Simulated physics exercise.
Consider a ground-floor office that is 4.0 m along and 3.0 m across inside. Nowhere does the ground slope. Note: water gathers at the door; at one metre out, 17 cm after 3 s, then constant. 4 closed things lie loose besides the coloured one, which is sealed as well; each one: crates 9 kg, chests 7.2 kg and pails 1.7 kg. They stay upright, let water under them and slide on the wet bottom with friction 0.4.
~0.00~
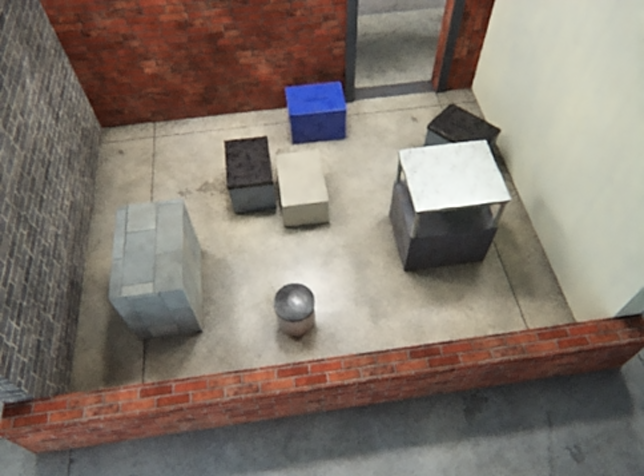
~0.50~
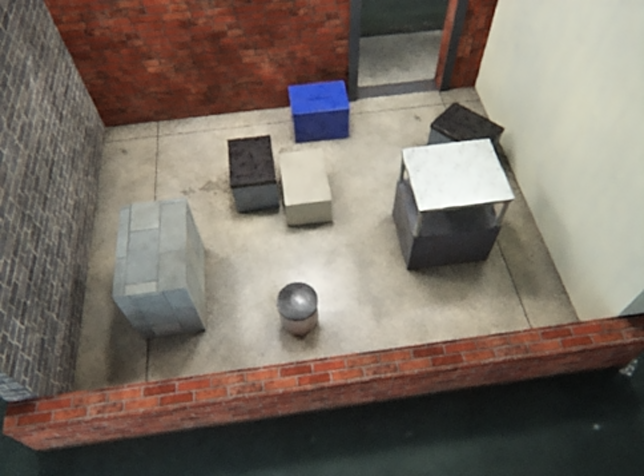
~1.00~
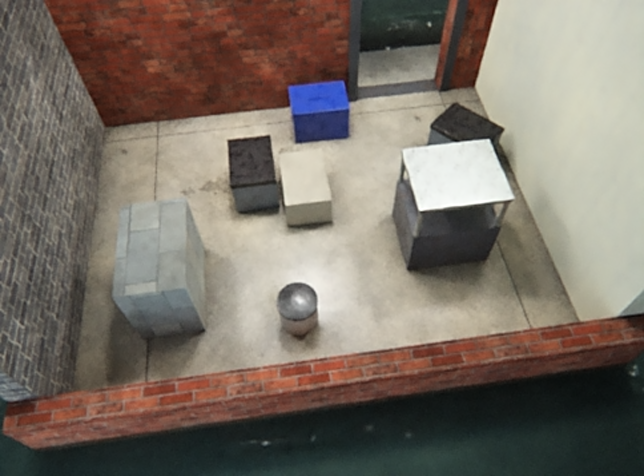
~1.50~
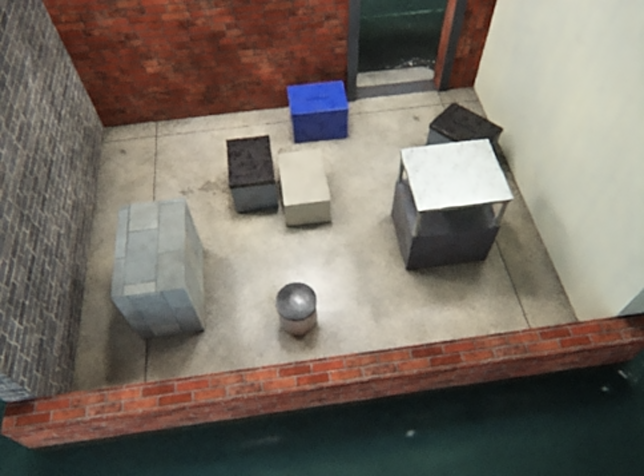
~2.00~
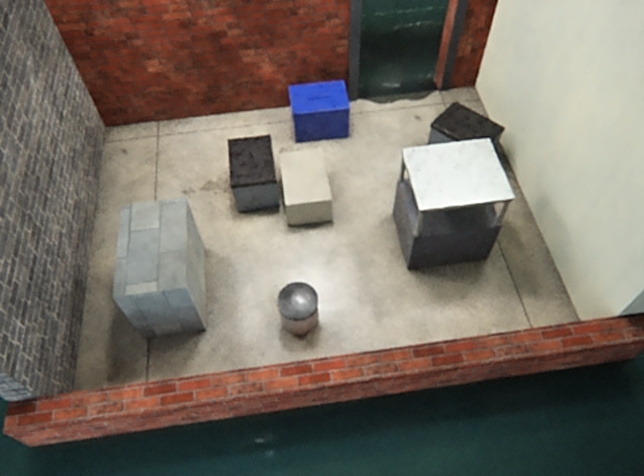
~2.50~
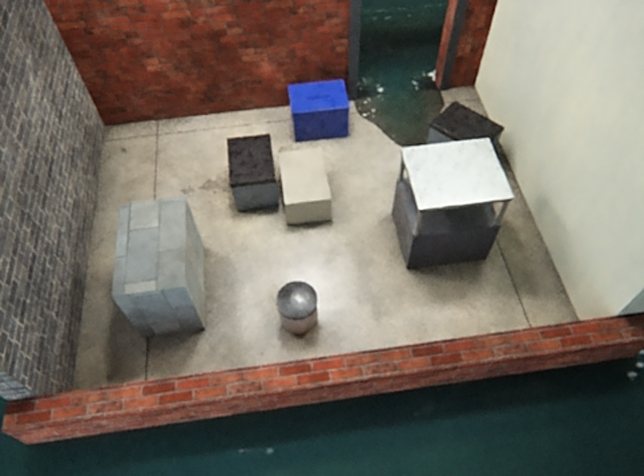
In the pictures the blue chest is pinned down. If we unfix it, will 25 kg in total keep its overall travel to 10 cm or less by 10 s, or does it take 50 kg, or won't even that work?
It looks like the smaller mass already suffices.
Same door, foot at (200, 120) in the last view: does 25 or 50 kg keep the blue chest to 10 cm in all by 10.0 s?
Short version: The light mass is sufficient.
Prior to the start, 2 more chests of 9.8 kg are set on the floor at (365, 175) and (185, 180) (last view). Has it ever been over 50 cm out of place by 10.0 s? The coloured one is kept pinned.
Order as asked: Goes beyond / stays within.
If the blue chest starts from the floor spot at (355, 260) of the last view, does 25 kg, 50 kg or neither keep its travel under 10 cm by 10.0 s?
Outcome - success with both.
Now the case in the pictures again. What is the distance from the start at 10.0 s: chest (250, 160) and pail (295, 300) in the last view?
In turn: 50 cm, 250 cm.
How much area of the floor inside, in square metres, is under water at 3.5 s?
Somewhere around 2.5 m2, roughly.
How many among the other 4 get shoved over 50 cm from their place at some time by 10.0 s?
That comes to 4.
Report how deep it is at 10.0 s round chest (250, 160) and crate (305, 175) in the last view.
Depths: Near 3 cm, then near 5 cm.
After 3.5 s the blue chest would be 0 cm from its start with 25 kg and 0 cm from its start with 50 kg; 1 cm of water round it then.
After 4.5 s the blue chest would be 0 cm from its start with 25 kg and 0 cm from its start with 50 kg; 2 cm of water round it then.
After 7.0 s the blue chest would be 0 cm from its start with 25 kg and 0 cm from its start with 50 kg; 3 cm of water round it then.
After 10.0 s the blue chest would be 0 cm from its start with 25 kg and 0 cm from its start with 50 kg; 3 cm of water round it then.
